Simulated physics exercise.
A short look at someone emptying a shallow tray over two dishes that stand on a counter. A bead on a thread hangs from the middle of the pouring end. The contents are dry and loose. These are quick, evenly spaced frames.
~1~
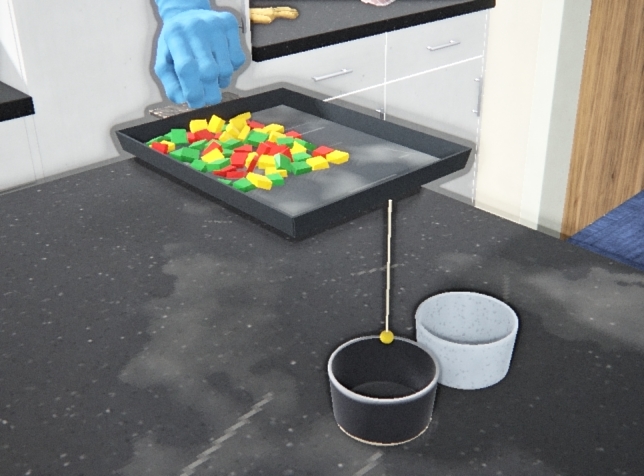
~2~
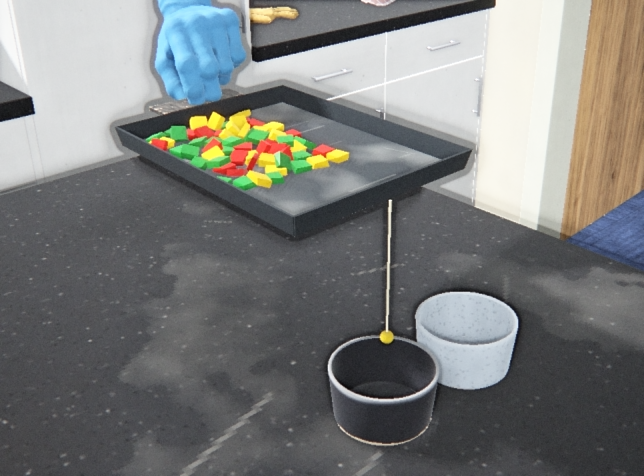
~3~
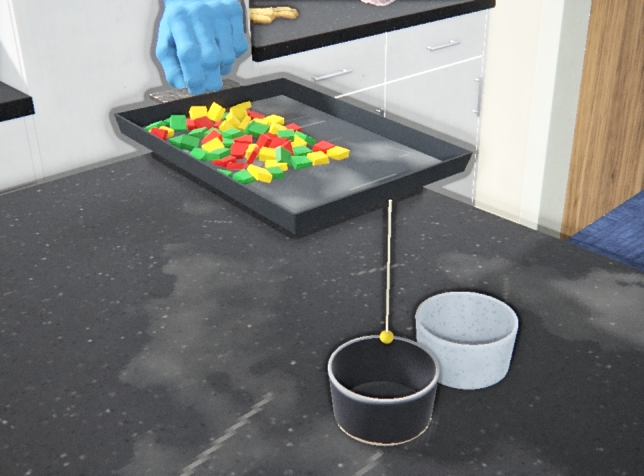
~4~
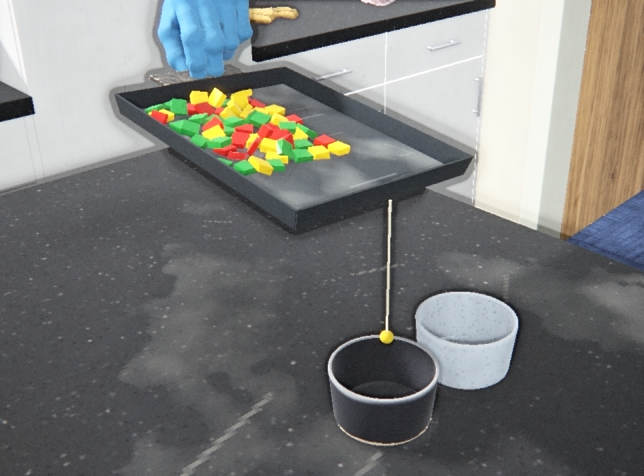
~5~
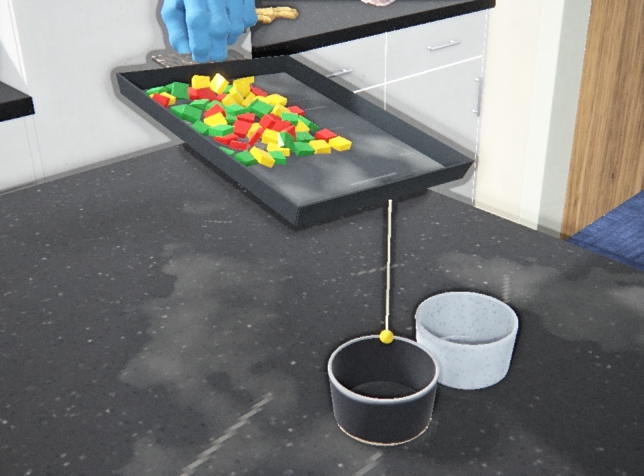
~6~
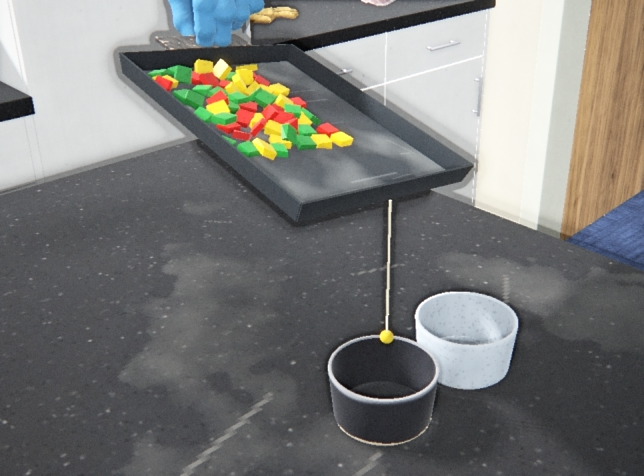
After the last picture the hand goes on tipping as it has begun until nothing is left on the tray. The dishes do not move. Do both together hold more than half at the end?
The two hold the larger part of the load.
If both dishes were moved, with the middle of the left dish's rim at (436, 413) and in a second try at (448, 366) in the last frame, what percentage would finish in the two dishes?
Near 10 % and 40 %.
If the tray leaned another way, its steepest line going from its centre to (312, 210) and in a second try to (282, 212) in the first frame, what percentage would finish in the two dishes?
In turn 10 and 10 in a hundred.
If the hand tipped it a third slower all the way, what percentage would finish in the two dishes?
Roughly 80 in a hundred.
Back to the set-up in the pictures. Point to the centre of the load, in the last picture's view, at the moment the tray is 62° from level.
At about (428, 165).
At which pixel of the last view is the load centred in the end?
Around (462, 354).
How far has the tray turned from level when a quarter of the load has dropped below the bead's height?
Around 80° of tilt.
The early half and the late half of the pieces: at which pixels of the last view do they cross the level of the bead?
At about (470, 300), then at (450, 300).
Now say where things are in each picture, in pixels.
In the first picture, corners of the pouring end at (294, 214) and (465, 148), level; middle of the load at (243, 151), mosaic tiles; left dish at (423, 411); right dish at (505, 357); bead on its thread at (387, 337).
In the second picture, corners of the pouring end at (294, 213) and (465, 149), level; middle of the load at (242, 148).
In the third picture, corners of the pouring end at (295, 211) and (466, 151), tipped barely, lowest at the right corner; middle of the load at (242, 141).
In the fourth picture, corners of the pouring end at (297, 207) and (467, 155), tipped a little, lowest at the right corner; middle of the load at (243, 130).
In the fifth picture, corners of the pouring end at (300, 203) and (468, 159), tipped a little, lowest at the right corner; middle of the load at (245, 118).
In the sixth picture, corners of the pouring end at (302, 200) and (468, 163), tipped clearly, lowest at the right corner; middle of the load at (247, 107); left dish at (423, 411); right dish at (505, 357).
Soon, tray tipped steeply; nearly all on the tray; a small part in the air.
A while on, tray tipped past a quarter turn; about a third on the tray; about half in the right dish; a small part outside both; a stray few in the air.
Towards the end, tray tipped past a quarter turn; a stray few in the left dish; most in the right dish; about a quarter outside both.
Finally, tray tipped past a quarter turn; a stray few in the left dish; most in the right dish; about a quarter outside both.
